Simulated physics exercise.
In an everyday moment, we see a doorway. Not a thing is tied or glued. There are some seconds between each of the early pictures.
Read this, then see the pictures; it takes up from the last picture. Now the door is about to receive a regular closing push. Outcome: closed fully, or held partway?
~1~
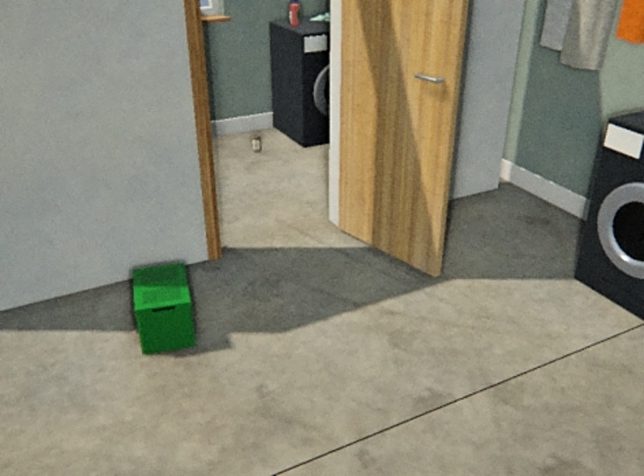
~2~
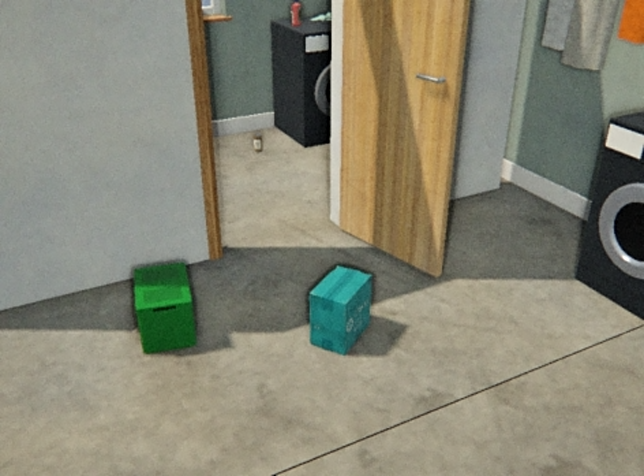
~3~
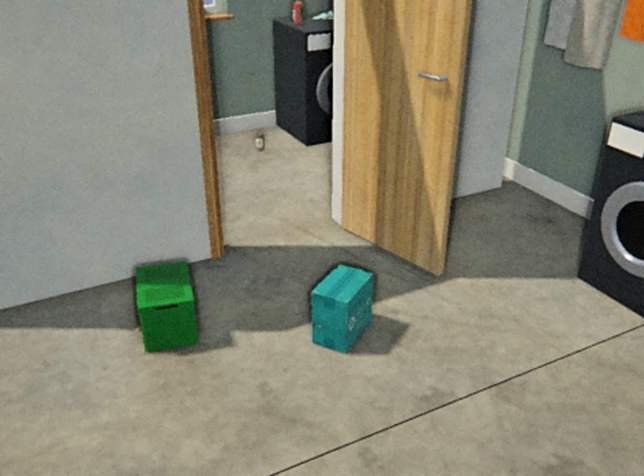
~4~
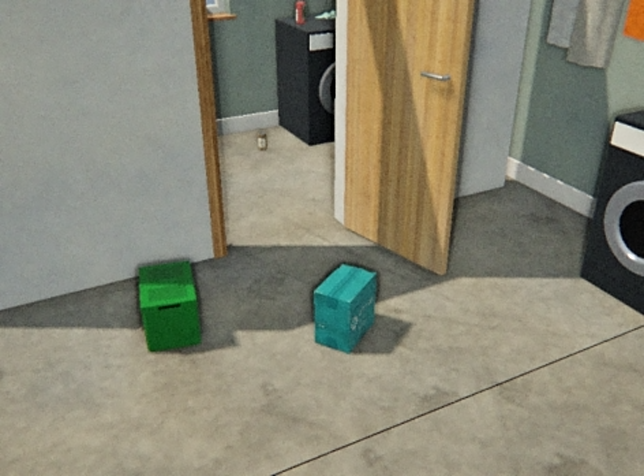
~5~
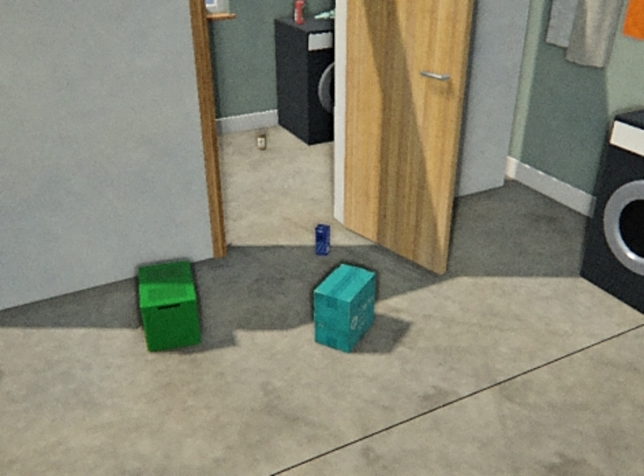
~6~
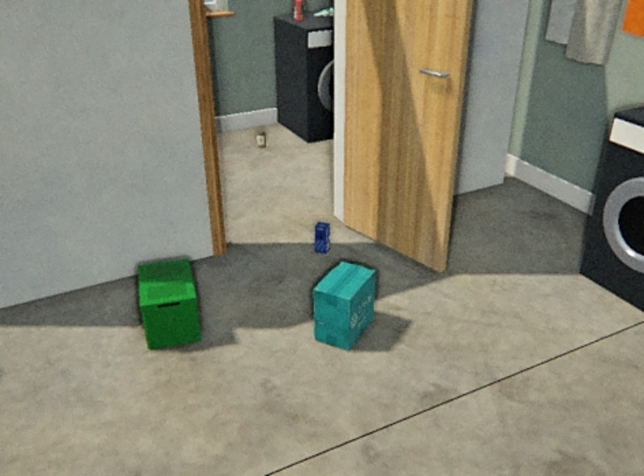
Closed fully.
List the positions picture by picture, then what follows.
The first picture shows door wide open and still.
The second picture shows door wide open and still; turquoise box (341, 310); green tote (165, 308).
The third picture shows door wide open and still; turquoise box (343, 308); green tote (167, 306).
The fourth picture shows door wide open and still; turquoise box (345, 308); green tote (170, 306).
The fifth picture shows door wide open and still; turquoise box (345, 307); green tote (169, 306).
The sixth picture shows door wide open and still; blue carton (322, 238); turquoise box (345, 305).
Then, 0.70 s later than the last frame, door at 72°.
Then, 1.10 s later than the last frame, door at 41°; blue carton moved about its own width near (314, 237).
Then, 1.40 s later than the last frame, door at 17°; blue carton moved well along near (291, 231).
Then, 1.60 s later than the last frame, door at 0°; blue carton moved well along near (280, 224).
When it is over, door at 0°; moved from the start, blue carton; the other 2 as before. End places, in pixels of the last picture, blue carton near (274, 219).
